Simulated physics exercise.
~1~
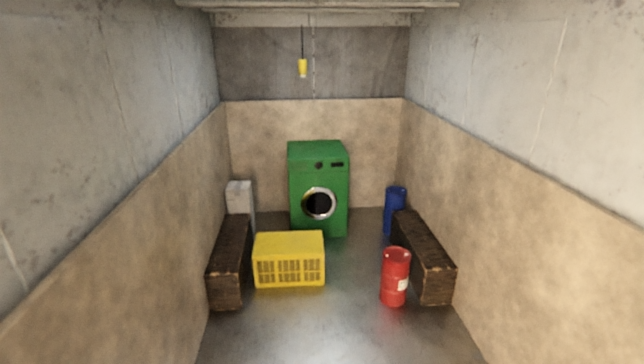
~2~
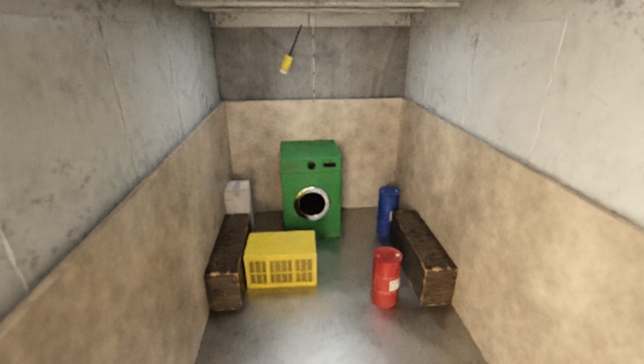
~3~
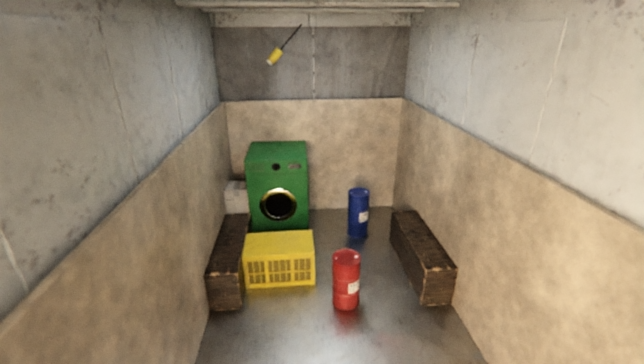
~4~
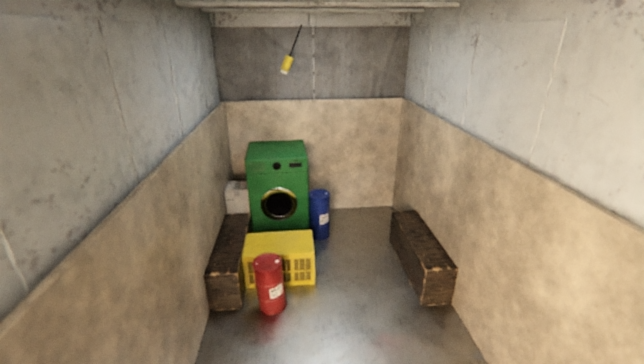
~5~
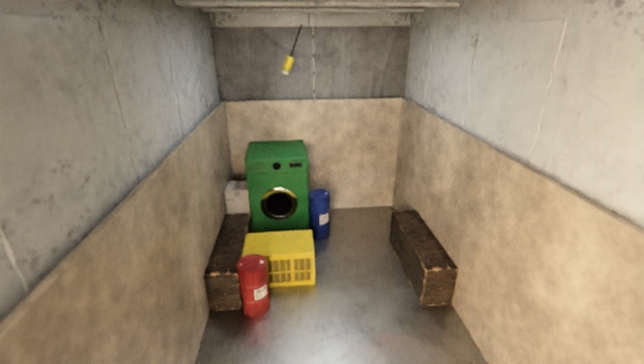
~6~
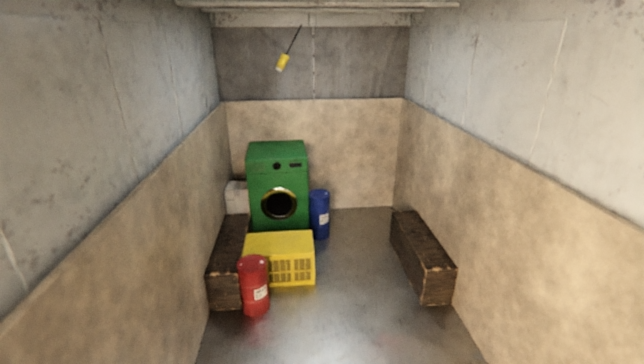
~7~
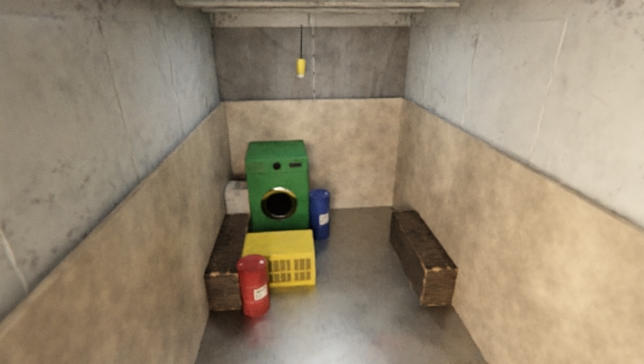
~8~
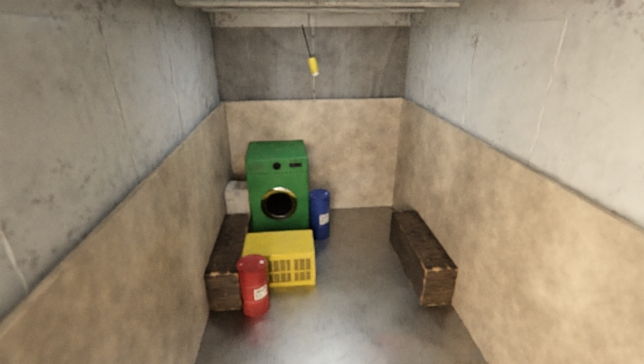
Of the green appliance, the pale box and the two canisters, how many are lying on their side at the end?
None of them are lying on their side. The appliance, the box and both canisters are all still upright at the end.
